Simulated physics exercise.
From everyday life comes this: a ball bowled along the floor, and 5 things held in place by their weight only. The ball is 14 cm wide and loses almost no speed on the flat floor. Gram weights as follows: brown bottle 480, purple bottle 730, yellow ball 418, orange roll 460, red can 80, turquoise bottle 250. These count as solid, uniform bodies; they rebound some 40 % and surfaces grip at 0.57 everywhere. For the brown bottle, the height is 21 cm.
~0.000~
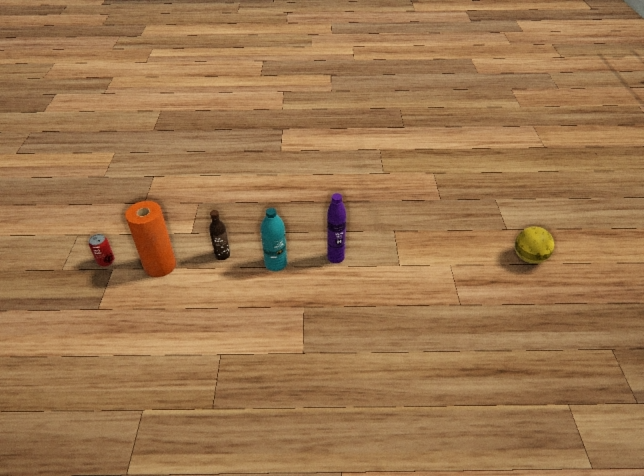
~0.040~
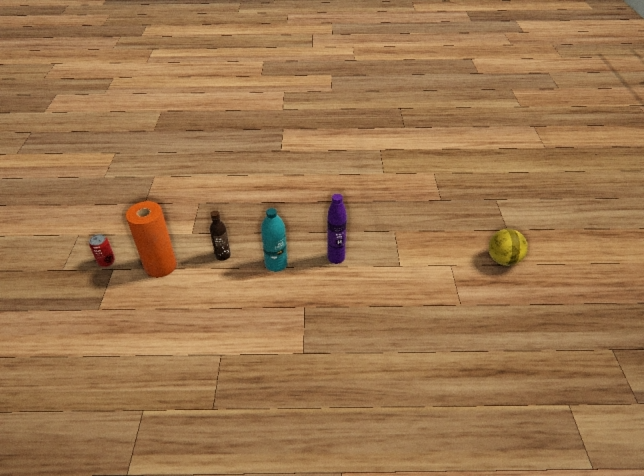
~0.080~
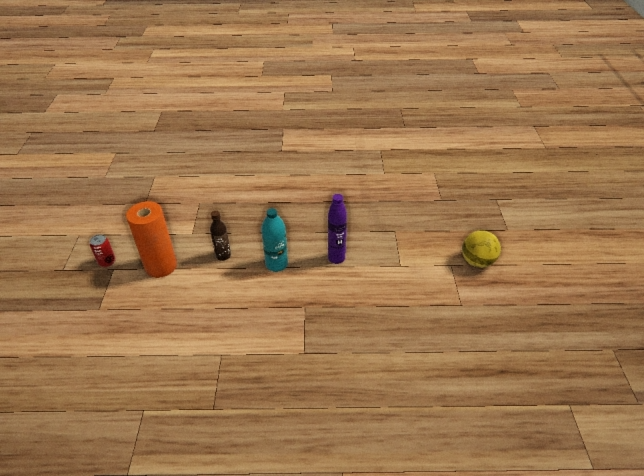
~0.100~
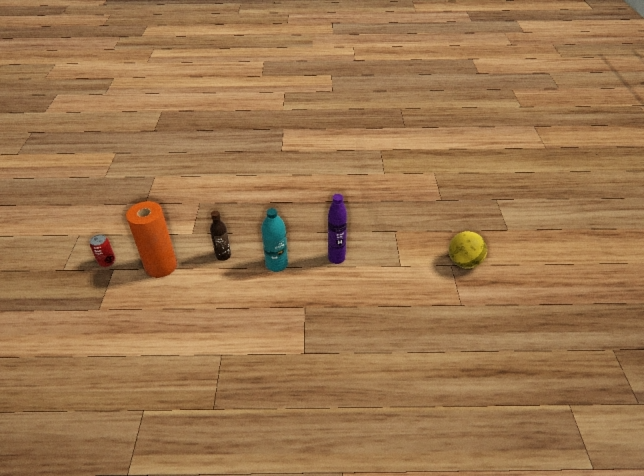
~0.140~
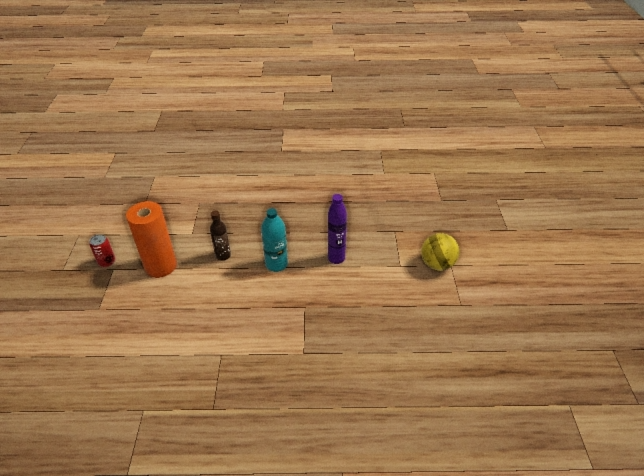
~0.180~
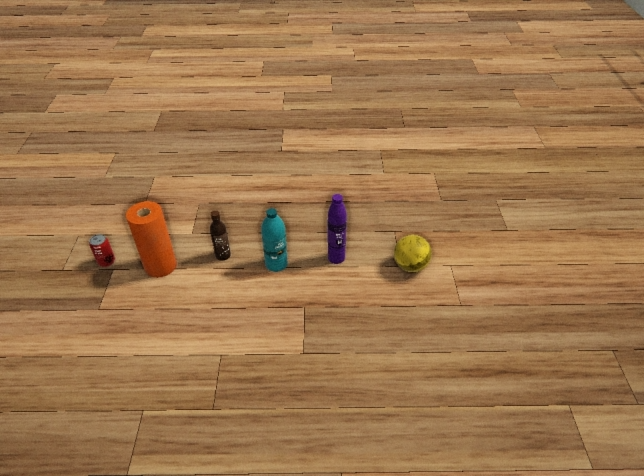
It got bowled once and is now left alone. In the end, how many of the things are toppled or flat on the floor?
The count is one.
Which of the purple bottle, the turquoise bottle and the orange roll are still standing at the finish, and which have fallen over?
Here's how it ends: The purple bottle comes down, the turquoise bottle never goes down, and the orange roll never goes down.
By 0.38 s, 80 cm rolled; yellow ball near (320, 281); purple bottle tilted 9° near (322, 222).
By 0.68 s, 124 cm rolled; yellow ball near (200, 354); purple bottle on its side near (289, 226).
By 0.98 s, 169 cm rolled; yellow ball near (46, 446); purple bottle on its side near (289, 226).
By 1.28 s, 214 cm rolled; purple bottle on its side near (289, 226).
When it is over (1.5 s), lying over on the floor, purple bottle; the other 4 within 8 cm of the start. End places, in pixels of the last picture, brown bottle near (219, 235), purple bottle near (289, 226).
